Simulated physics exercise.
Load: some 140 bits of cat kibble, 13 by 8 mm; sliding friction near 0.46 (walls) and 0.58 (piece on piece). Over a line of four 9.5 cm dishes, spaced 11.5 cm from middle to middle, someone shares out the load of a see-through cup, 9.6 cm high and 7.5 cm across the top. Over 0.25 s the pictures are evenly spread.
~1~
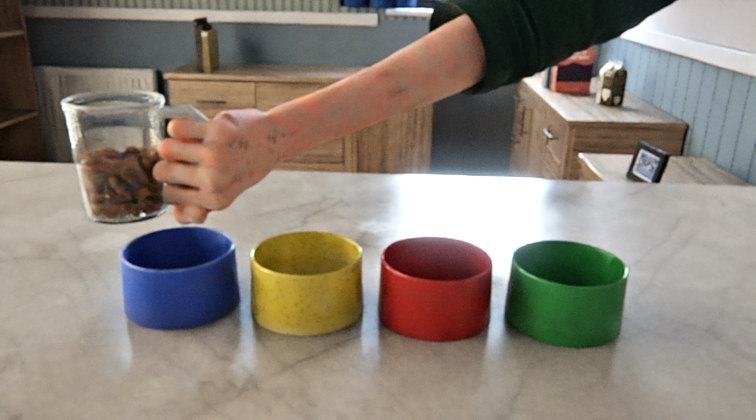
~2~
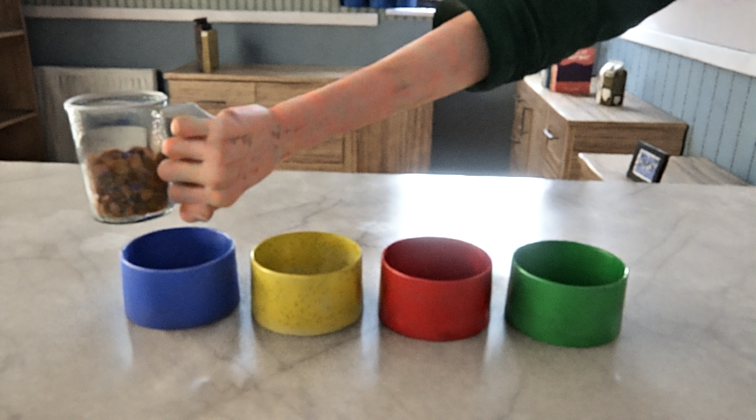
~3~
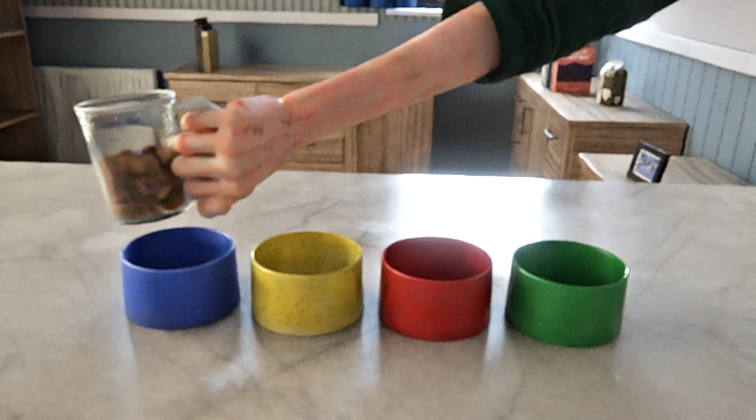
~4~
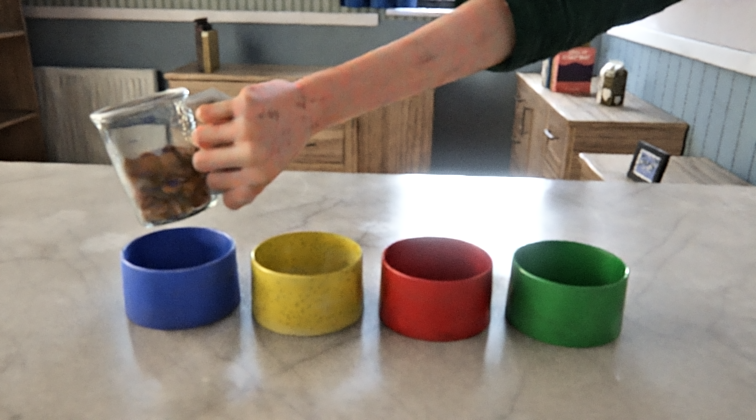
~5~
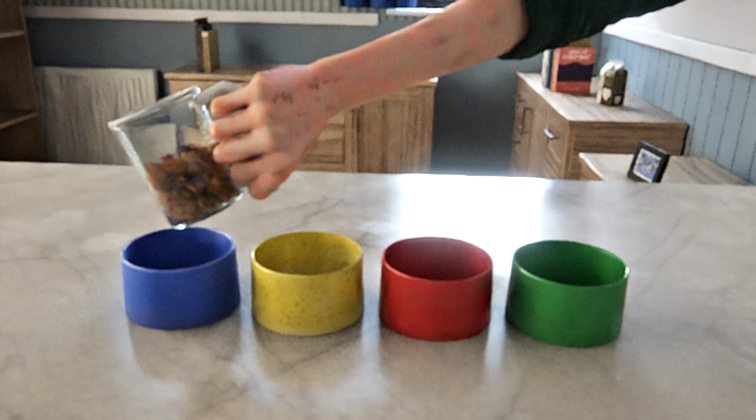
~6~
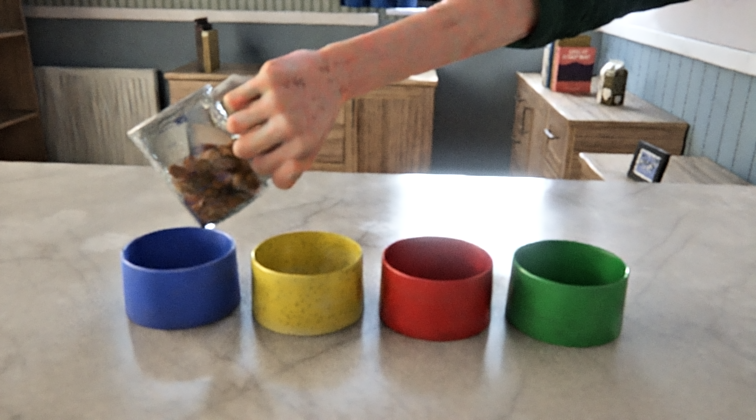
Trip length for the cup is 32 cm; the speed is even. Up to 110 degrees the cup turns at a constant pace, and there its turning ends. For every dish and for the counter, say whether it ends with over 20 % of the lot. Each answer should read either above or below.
Red - above, blue - below, green - below, yellow - below, counter - below.
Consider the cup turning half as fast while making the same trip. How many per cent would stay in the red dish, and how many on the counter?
That gives red 100 with 0 for the counter.
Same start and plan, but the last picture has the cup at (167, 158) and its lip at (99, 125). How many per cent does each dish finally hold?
Per cent kept: Red 30, blue 0, green 0, yellow 50.
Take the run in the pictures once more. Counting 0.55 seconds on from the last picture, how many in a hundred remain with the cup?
Close to 90 % of the load.
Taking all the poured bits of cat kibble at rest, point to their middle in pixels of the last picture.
(425, 294).
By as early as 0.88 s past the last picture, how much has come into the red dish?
About 25 percent.
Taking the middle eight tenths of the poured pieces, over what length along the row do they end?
I'd put it at close to 6 cm.
Then, 0.33 s after the last picture, tilt 85 degrees; cup holds 100 %.
Then, 0.55 s after the last picture, tilt 110 degrees; cup holds 90 %.
Then, 0.88 s after the last picture, tilt 110 degrees; cup holds 70 %, red 25 %.
In the end, red 85 %, blue 0 %, green 0 %, yellow 0 %, counter 5 %, cup 10 %.
